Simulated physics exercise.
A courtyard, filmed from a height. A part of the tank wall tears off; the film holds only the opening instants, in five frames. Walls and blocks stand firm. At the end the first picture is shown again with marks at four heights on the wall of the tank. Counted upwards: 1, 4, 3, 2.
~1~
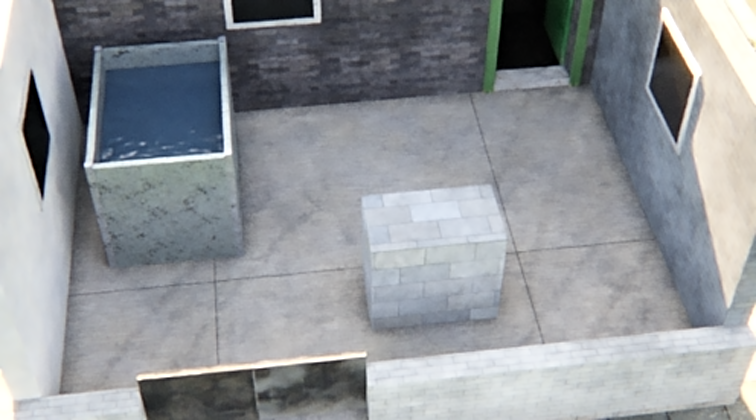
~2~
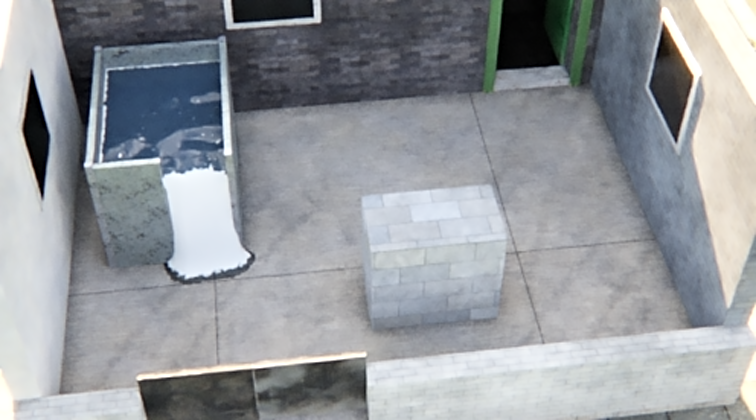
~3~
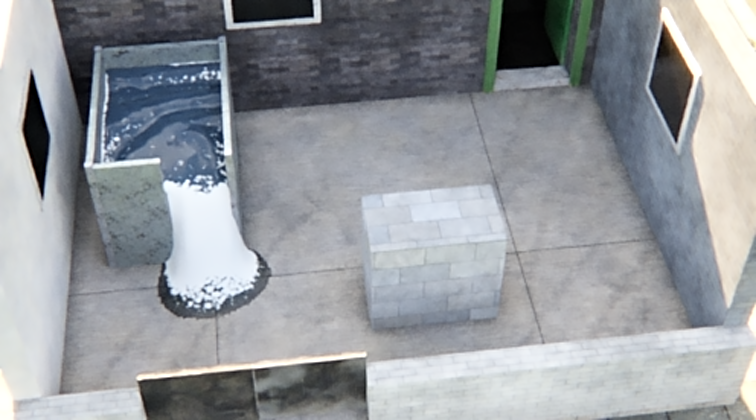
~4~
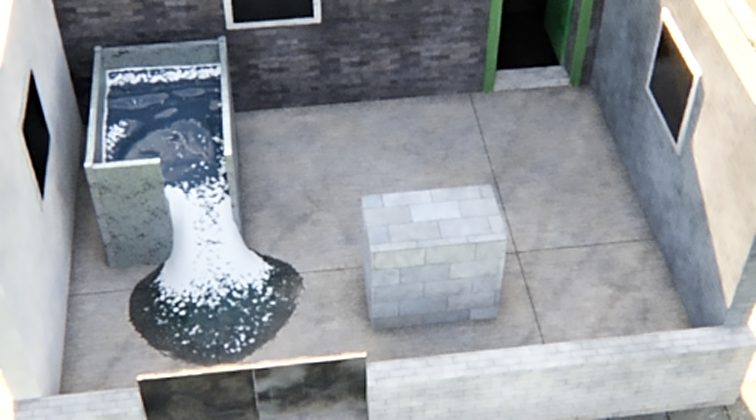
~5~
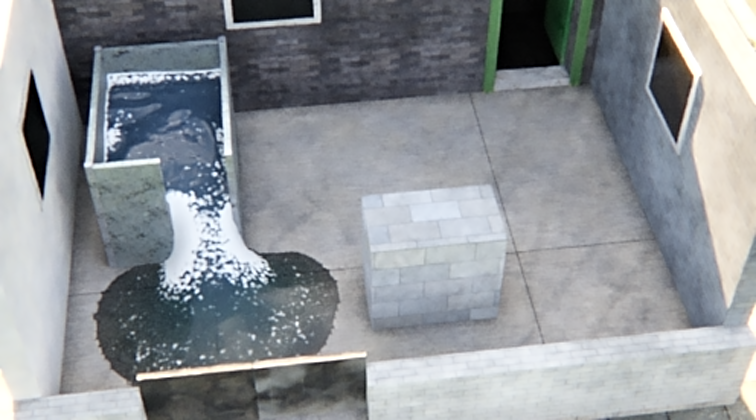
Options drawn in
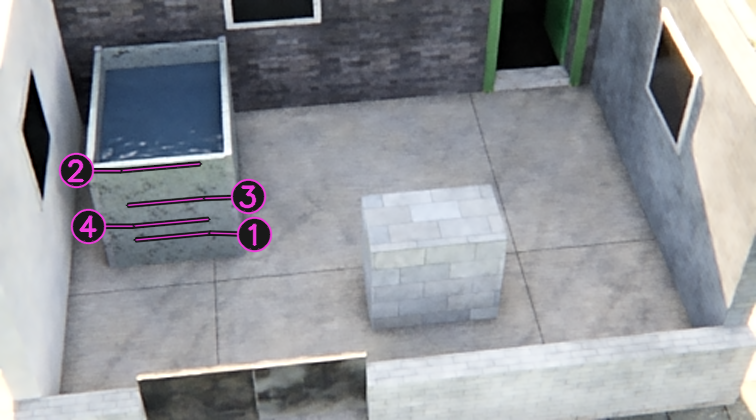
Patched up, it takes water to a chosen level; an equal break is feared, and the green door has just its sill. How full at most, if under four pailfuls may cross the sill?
Use mark 3.
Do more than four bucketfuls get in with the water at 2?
Yes, it does.
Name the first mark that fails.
Mark 2.
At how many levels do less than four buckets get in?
Three of the four.
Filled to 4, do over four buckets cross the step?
No.
On the marked copy, 1 at (173, 236); 2 at (160, 167); 3 at (166, 201); 4 at (170, 222); from the bottom up 1, 4, 3, 2.
Choosing 1, nothing gets over.
Choosing 2, about 12 bucketfuls get in.
Choosing 3, a splash gets over, under a bucket.
Choosing 4, nothing gets over.
